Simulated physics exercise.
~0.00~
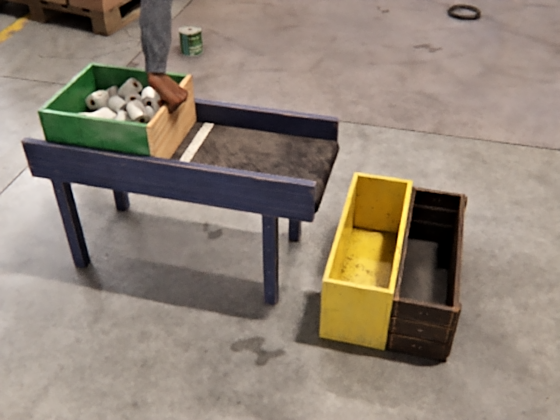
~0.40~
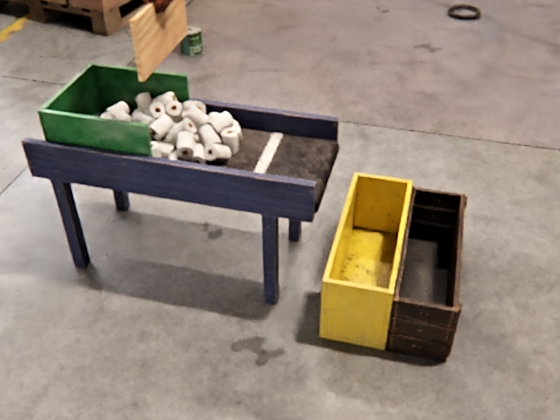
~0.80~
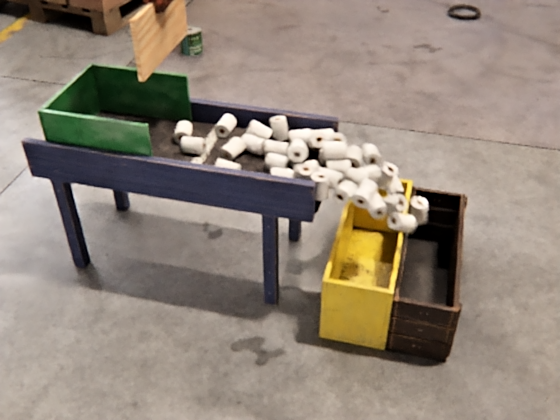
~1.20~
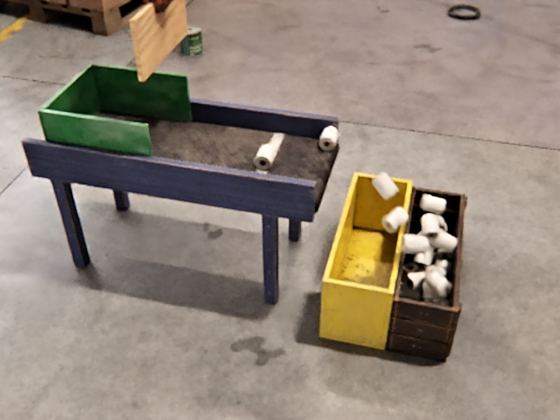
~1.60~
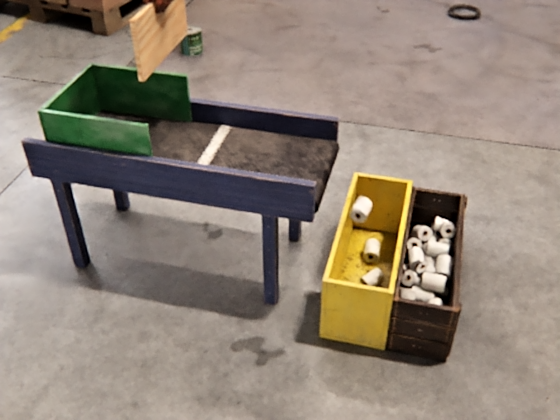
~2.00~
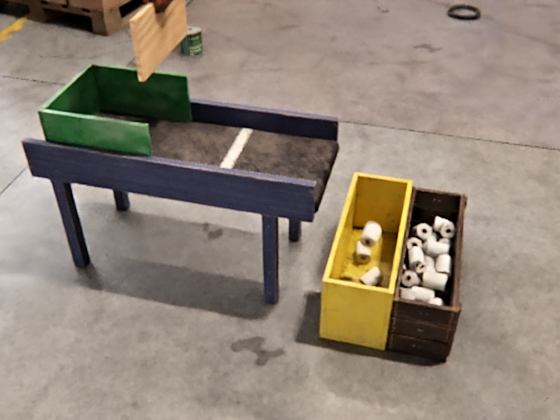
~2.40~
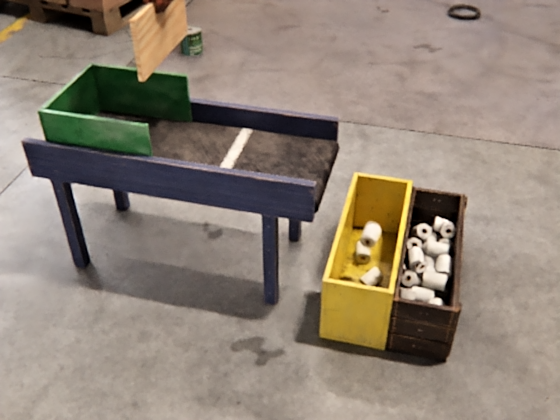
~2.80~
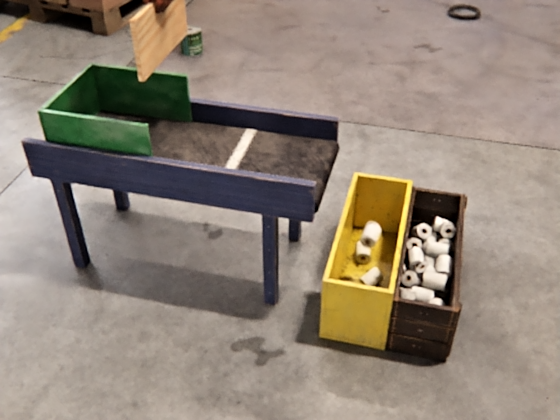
A hand lifts the gate and white rolls ride the belt, mostly into the black tote.
